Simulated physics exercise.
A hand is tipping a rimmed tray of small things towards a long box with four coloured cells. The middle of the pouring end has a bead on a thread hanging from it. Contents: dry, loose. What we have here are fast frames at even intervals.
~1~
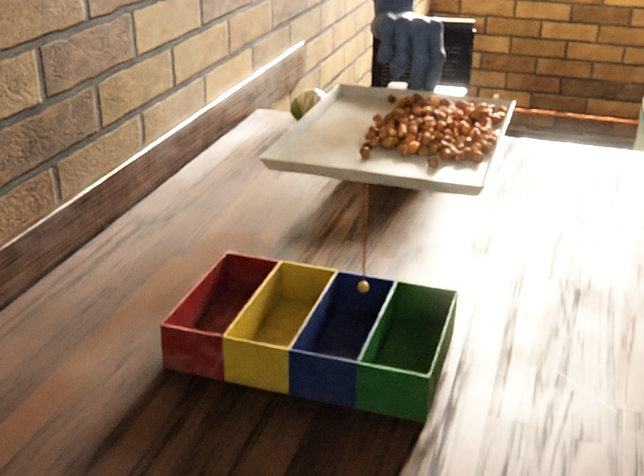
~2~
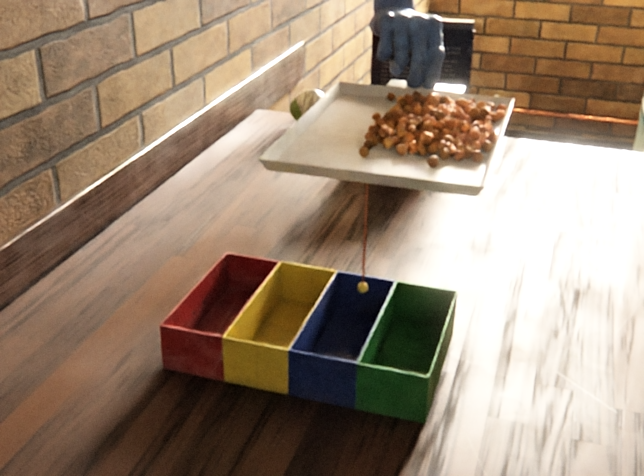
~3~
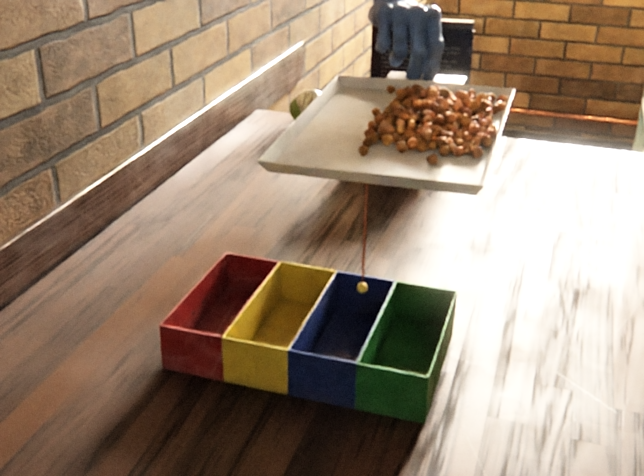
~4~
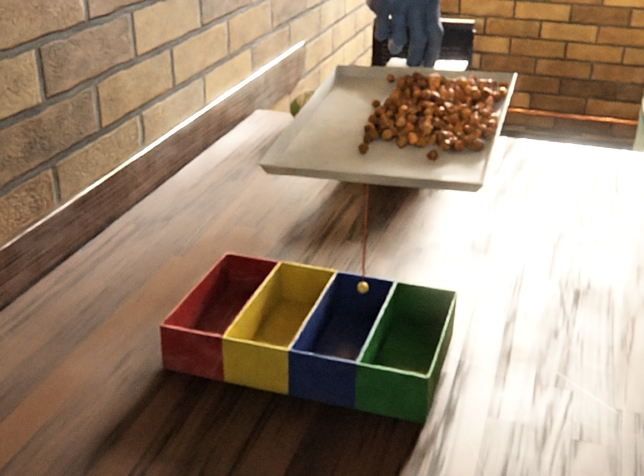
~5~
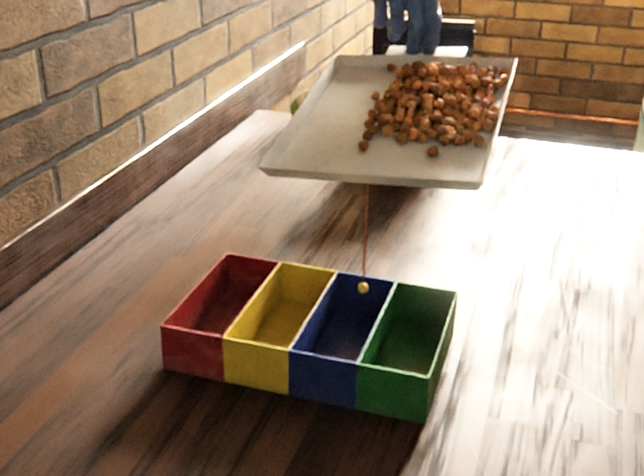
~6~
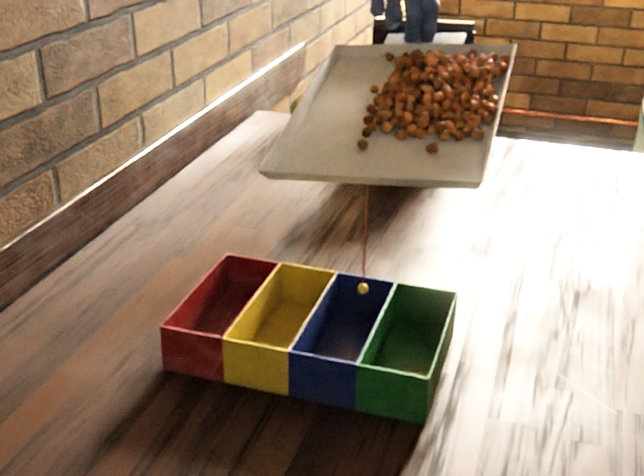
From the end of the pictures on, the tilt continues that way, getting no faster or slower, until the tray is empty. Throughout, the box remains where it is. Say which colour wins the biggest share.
Yellow wins the biggest share.
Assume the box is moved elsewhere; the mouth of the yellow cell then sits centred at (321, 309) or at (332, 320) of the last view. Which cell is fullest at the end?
First try: The cell in red; second try: The red one.
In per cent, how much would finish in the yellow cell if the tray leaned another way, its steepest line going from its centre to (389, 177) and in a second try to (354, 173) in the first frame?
Shares: About 10 in a hundred, then about 30 in a hundred.
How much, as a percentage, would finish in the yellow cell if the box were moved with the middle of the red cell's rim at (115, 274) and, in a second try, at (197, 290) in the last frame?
The first position comes out at 0 per cent, the other at 40 per cent.
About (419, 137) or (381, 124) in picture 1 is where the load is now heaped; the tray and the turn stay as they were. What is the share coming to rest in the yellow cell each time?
It's 40 percent the first time and 50 percent the second.
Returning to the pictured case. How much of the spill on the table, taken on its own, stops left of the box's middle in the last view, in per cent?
Share to the left: Near 90 per cent.
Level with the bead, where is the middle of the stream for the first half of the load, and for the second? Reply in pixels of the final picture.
Roughly (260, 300) first, then roughly (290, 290).
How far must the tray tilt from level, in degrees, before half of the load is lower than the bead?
Around 65° of tilt.
Soon after the last picture, tray tipped steeply; about half on the tray; a small part in the yellow cell; a small part in the red cell; a small part in the blue cell; a stray few in the green cell; about a quarter falling or outside the box.
A little later, tray tipped right over; about half in the yellow cell; about a quarter in the red cell; about a quarter in the blue cell; a small part in the green cell; a small part falling or outside the box.
Later still, tray tipped past a quarter turn; about half in the yellow cell; about a quarter in the red cell; about a quarter in the blue cell; a small part in the green cell; a small part falling or outside the box.
At rest, tray tipped past a quarter turn; about half in the yellow cell; about a quarter in the red cell; about a quarter in the blue cell; a small part in the green cell; a small part outside the box.
